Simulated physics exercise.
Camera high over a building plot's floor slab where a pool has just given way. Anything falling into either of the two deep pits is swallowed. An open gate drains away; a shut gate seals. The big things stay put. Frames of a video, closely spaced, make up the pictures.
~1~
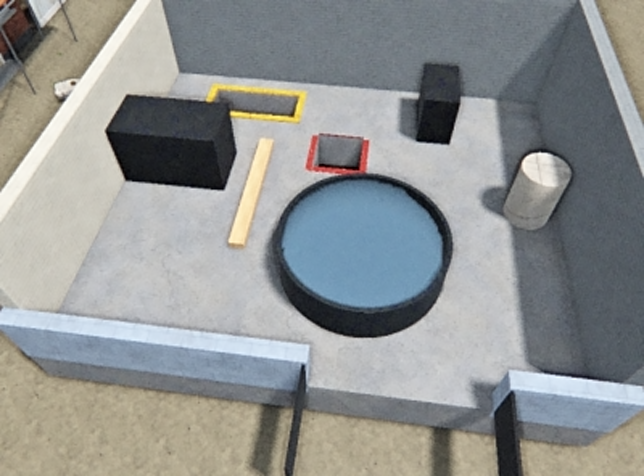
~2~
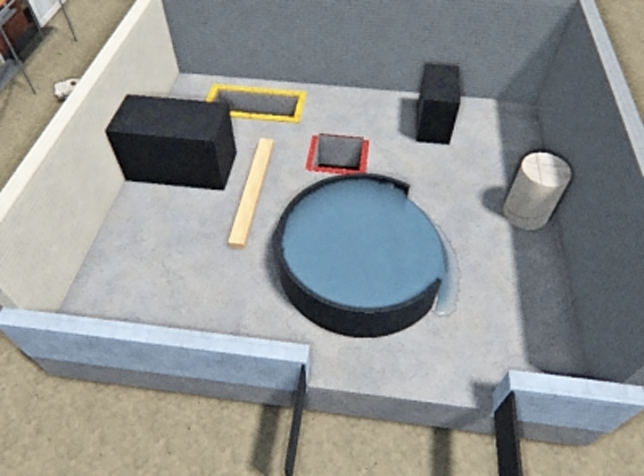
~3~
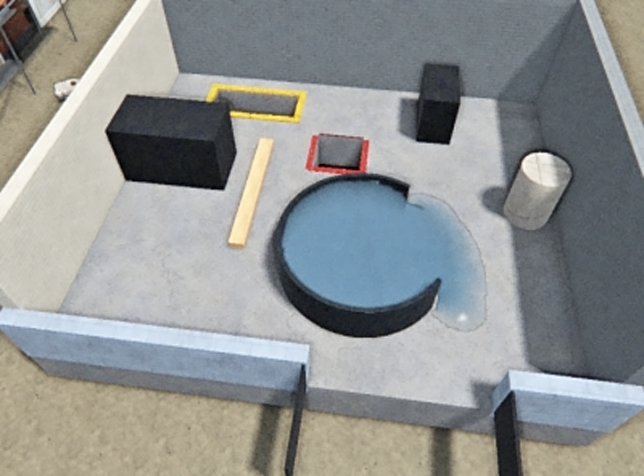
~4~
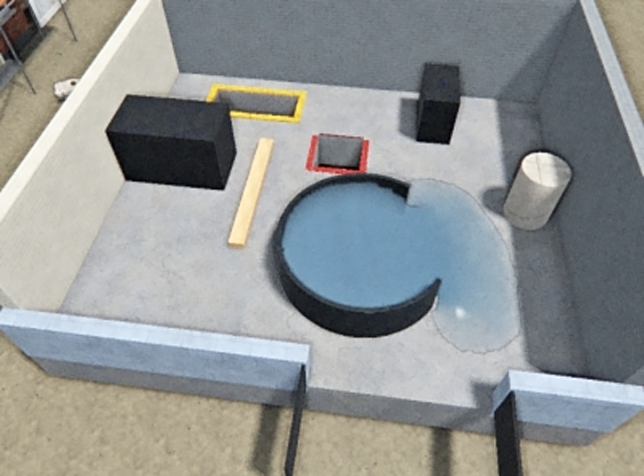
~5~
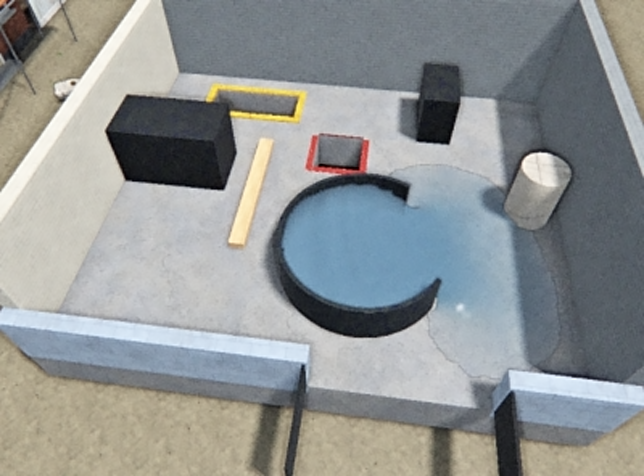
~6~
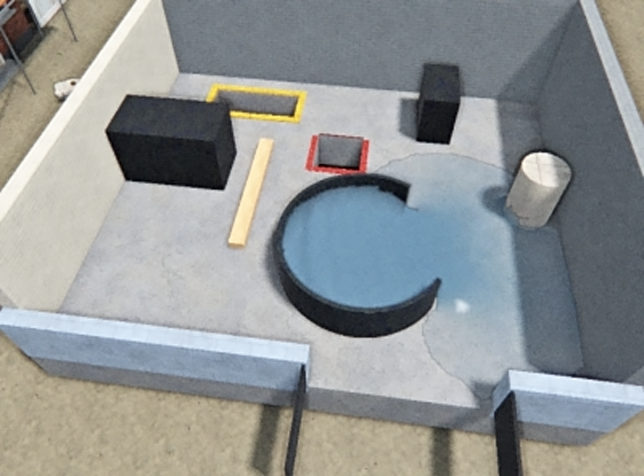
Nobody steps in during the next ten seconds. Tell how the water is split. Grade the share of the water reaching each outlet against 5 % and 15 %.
By my reckoning the gate goes over 15 %, the red pit lands between 5 and 15 %, the yellow pit stays under 5 %.
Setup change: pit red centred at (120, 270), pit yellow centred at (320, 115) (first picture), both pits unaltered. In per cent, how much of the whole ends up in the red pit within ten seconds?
Share for red: 4 in a hundred.
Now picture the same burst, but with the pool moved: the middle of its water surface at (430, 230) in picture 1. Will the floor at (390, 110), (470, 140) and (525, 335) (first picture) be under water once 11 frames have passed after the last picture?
Outcome, in sequence: Unwetted, wetted, wetted.
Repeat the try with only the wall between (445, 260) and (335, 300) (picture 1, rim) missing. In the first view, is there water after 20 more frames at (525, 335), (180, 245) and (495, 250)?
In the order asked: Sodden, out of reach, sodden.
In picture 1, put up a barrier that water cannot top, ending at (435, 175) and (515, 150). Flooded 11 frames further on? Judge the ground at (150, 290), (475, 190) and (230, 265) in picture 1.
As the points were listed, they come out free from flooding, taken by the flood, and finally free from flooding.
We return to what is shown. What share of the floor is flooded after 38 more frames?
70 %.
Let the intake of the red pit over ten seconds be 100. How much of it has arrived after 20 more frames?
That share would be near 0 %.
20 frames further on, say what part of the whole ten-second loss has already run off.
Around 5 % of the total, roughly.
A moment on, water covers 25 % of the floor; the gate 0 %, the red pit 0 %, the yellow pit 0 %.
Next, water covers 30 % of the floor; the gate 0 %, the red pit 0 %, the yellow pit 0 %.
Then, water covers 40 % of the floor; the gate 2 %, the red pit 0 %, the yellow pit 0 %.
Later, water covers 70 % of the floor; the gate 12 %, the red pit 2 %, the yellow pit 2 %.
In the end, water covers 90 % of the floor; the gate 23 %, the red pit 8 %, the yellow pit 3 %.
